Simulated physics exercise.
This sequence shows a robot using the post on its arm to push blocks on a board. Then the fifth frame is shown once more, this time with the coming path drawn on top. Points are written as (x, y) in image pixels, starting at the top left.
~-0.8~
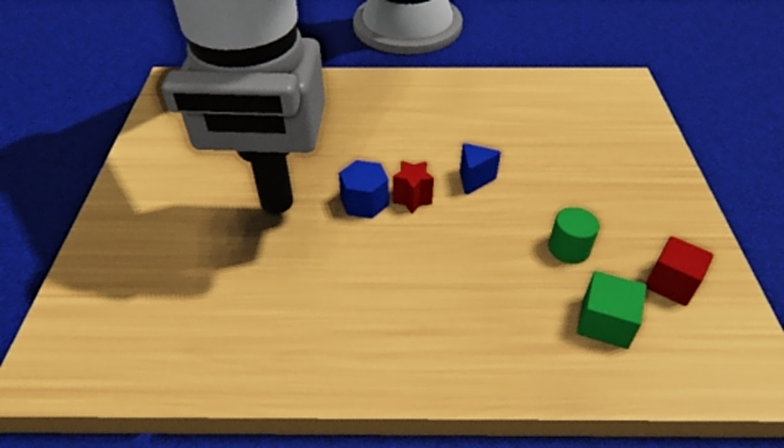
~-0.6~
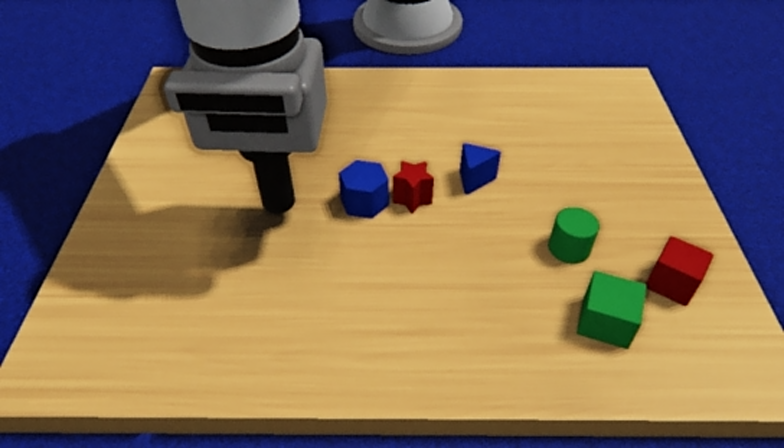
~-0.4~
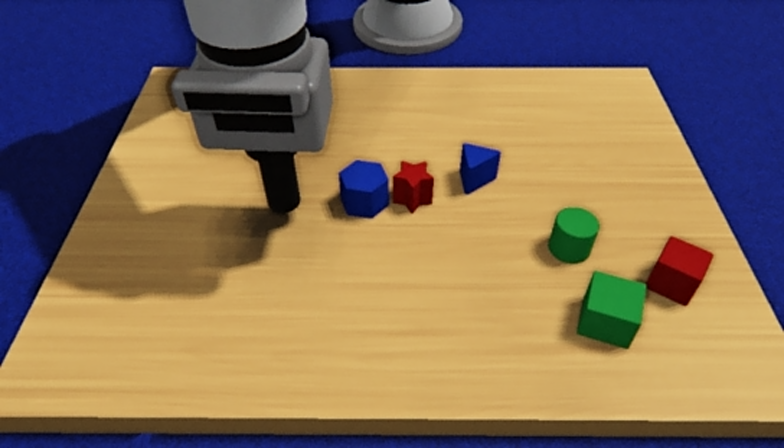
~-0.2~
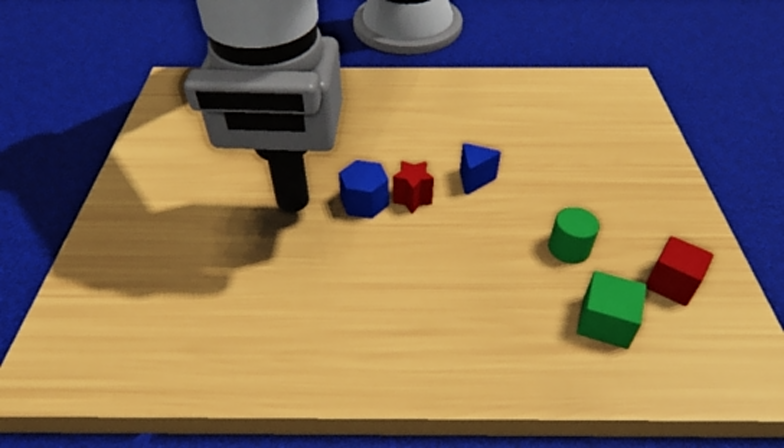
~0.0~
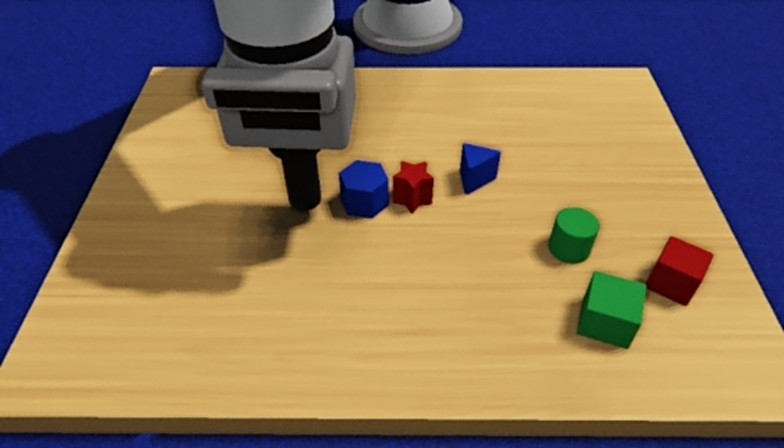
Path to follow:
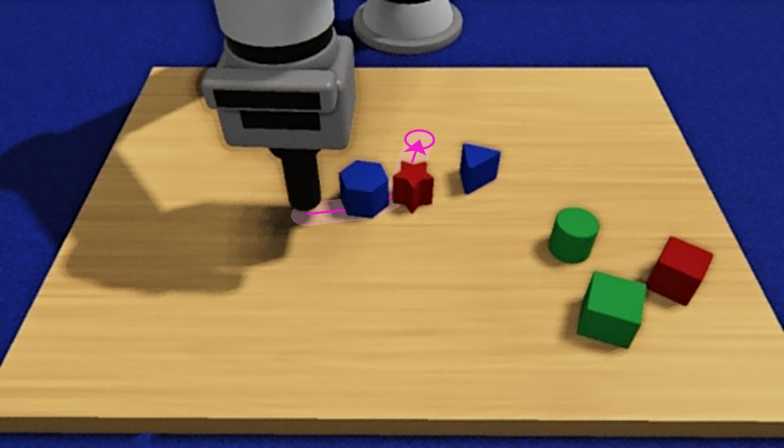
A robot arm moves its black post slightly right toward a blue block on a board.
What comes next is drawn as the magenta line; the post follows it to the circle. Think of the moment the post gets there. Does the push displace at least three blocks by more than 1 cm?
Yes, that is how it ends up.
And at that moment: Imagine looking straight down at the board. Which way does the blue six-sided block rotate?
Viewed from above, clockwise.
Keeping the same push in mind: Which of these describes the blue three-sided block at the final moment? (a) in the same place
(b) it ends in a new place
Choice b: It ends in a new place.
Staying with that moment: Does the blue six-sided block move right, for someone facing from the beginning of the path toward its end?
I expect so.
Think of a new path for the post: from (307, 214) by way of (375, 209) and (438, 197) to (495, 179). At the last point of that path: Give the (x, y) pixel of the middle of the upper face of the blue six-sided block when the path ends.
At roughly (428, 144).
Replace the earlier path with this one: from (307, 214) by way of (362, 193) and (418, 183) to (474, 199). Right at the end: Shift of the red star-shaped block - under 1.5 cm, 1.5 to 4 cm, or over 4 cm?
The move is long, over 4 cm.
Path on the board, from (307, 214) via (369, 206) and (408, 176), ending at (420, 139).
On the path given first. One third of the way, post at (370, 193); blue six-sided block at (404, 166); red star-shaped block at (450, 165), turned 15° clockwise.
Two thirds of the way, post at (408, 163); blue six-sided block at (445, 143), turned 15° clockwise; red star-shaped block at (481, 160), turned 75° clockwise; blue three-sided block at (510, 151), turned 20° anticlockwise.
At the end, post at (420, 127); blue six-sided block at (450, 138), turned 30° clockwise; red star-shaped block at (482, 160), turned 75° clockwise; blue three-sided block at (511, 151), turned 20° anticlockwise.
